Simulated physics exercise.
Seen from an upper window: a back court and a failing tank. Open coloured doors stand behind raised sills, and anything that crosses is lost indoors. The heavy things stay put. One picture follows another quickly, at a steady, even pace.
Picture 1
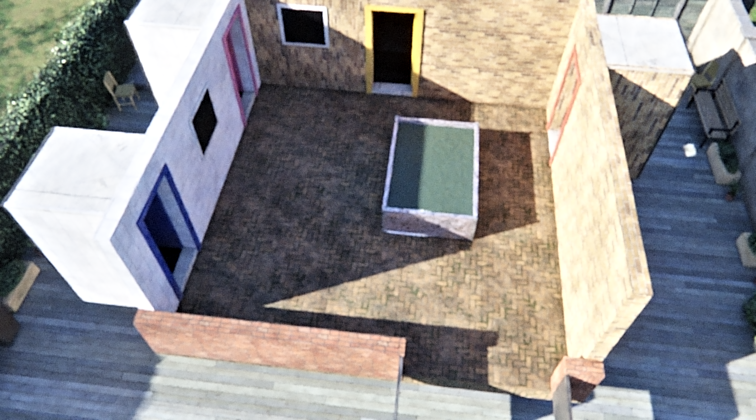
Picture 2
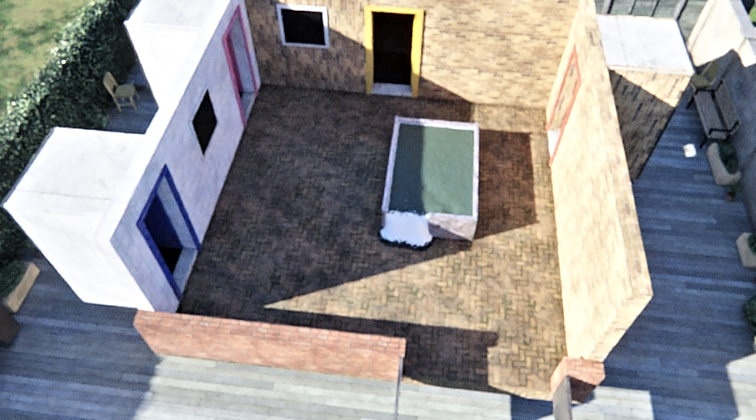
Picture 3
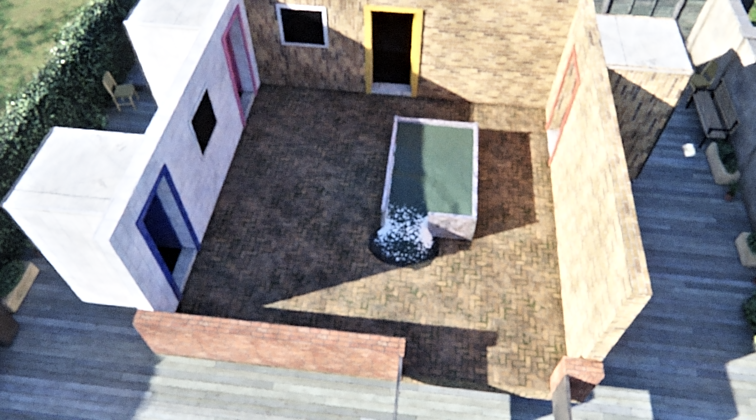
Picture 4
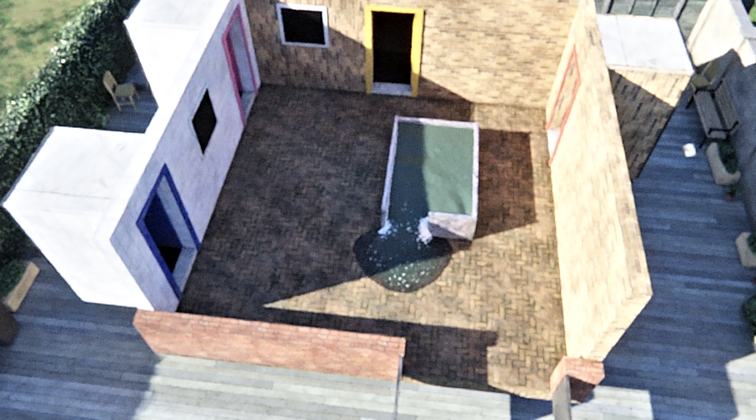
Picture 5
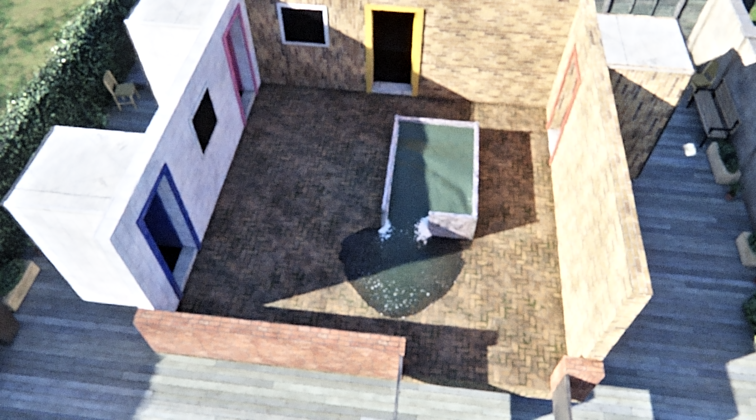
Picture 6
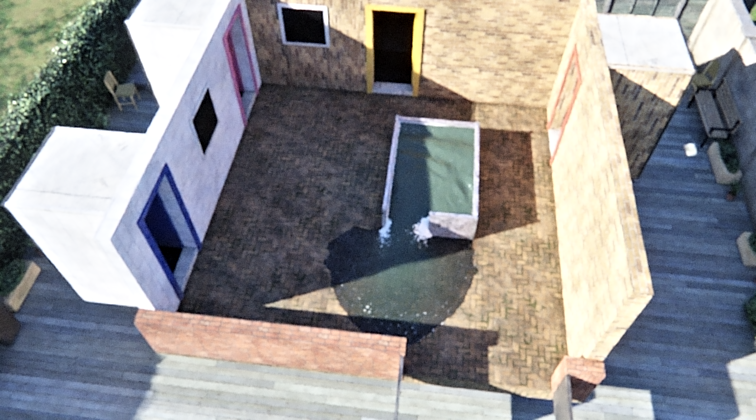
Water bursts from the front left corner of a tank and spreads across the brick courtyard.
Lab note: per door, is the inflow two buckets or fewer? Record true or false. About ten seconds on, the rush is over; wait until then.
Red door true; blue door true; pink door true; yellow door true.
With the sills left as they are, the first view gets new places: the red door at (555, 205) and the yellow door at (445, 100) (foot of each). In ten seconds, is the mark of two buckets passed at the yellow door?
In short: Yellow keeps below it.
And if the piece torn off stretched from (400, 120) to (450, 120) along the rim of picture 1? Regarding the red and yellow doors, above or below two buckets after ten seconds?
Red door: Exceeds the limit; yellow door: Exceeds the limit.
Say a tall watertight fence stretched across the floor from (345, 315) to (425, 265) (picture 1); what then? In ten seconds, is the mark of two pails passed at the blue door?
Then: The blue door passes that mark.
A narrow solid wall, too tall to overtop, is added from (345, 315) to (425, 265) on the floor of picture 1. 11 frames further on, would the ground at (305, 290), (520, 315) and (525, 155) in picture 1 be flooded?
Results in order: Swamped / swamped / bone-dry.
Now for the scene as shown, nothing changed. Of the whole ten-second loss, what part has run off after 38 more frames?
Roughly 70 %.
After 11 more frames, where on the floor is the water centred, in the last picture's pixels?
At roughly (409, 226).
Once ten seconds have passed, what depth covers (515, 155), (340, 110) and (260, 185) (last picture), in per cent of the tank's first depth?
Around 0, 6 and 4 %.
A moment on, water covers 20 % of the floor; the red door not reached, the blue door not reached, the pink door not reached, the yellow door not reached.
Next, water covers 25 % of the floor; the red door not reached, the blue door not reached, the pink door not reached, the yellow door not reached.
Then, water covers 30 % of the floor; the red door not reached, the blue door wet at the sill, nothing in, the pink door not reached, the yellow door not reached.
Later, water covers 50 % of the floor; the red door not reached, the blue door under two buckets in, the pink door wet at the sill, nothing in, the yellow door not reached.
In the end, water covers 70 % of the floor; the red door not reached, the blue door under two buckets in, the pink door wet at the sill, nothing in, the yellow door wet at the sill, nothing in.
